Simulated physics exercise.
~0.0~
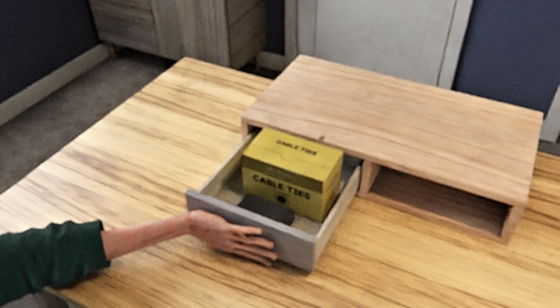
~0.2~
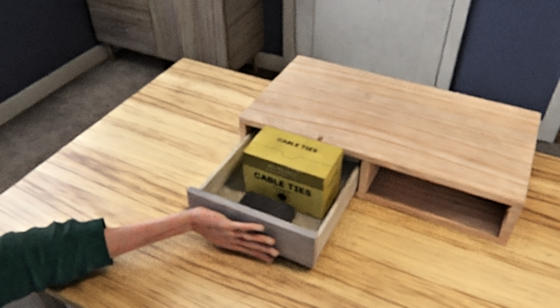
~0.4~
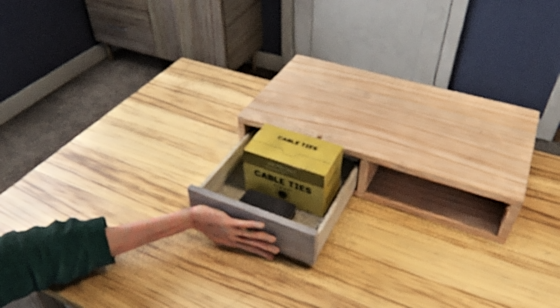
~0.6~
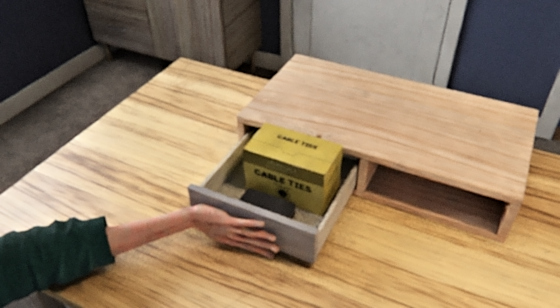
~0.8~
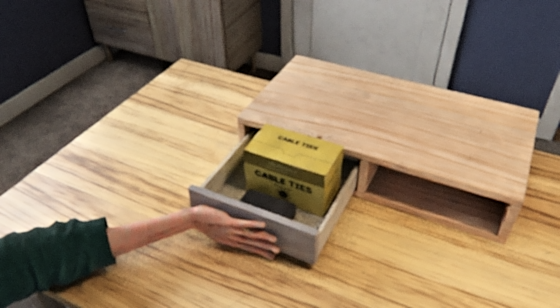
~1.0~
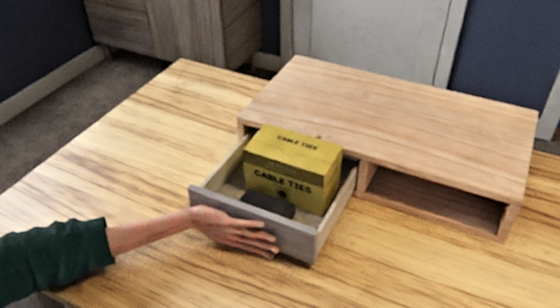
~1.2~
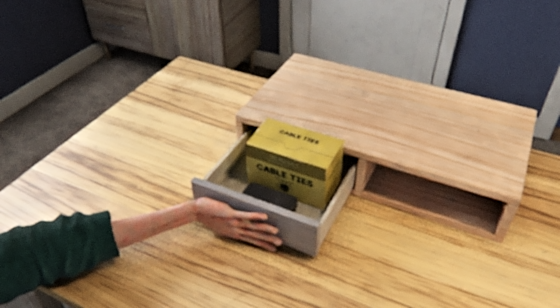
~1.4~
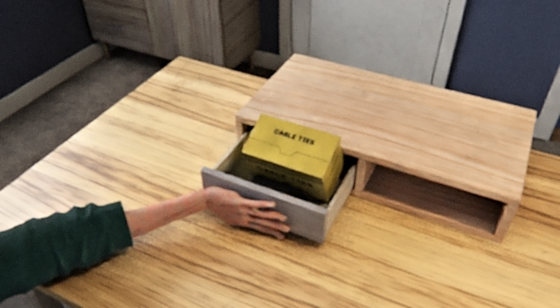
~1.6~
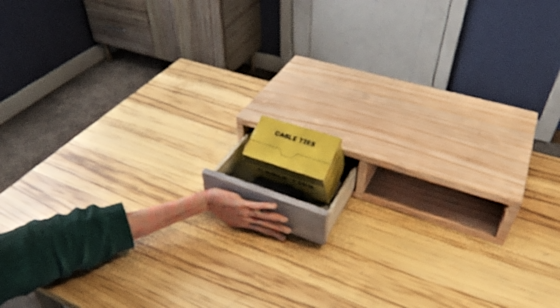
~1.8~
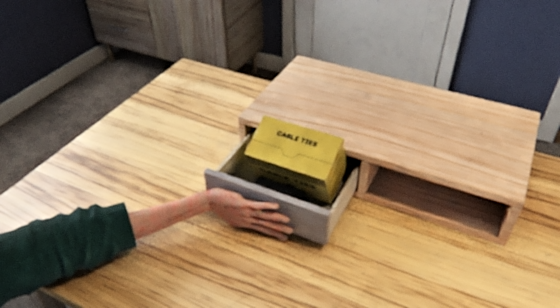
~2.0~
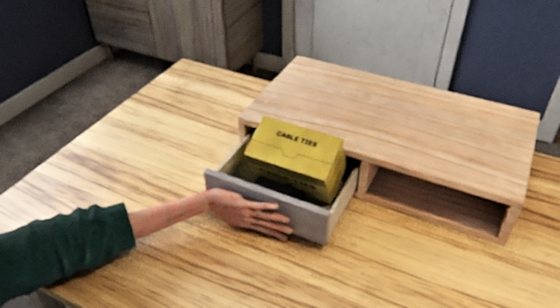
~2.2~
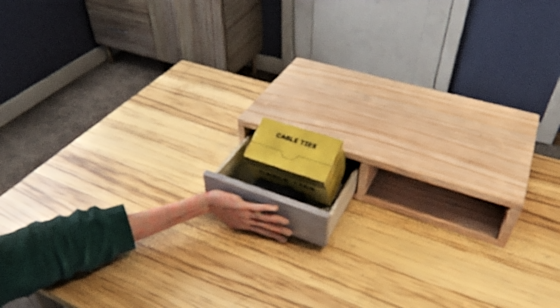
The clip shows a hand pushing a grey drawer, holding a yellow box labelled cable ties and a black case, toward a wooden desktop unit. The drawer moves slightly inward, the yellow box tilts, and the drawer stops, remaining ajar with the hand still on its front.
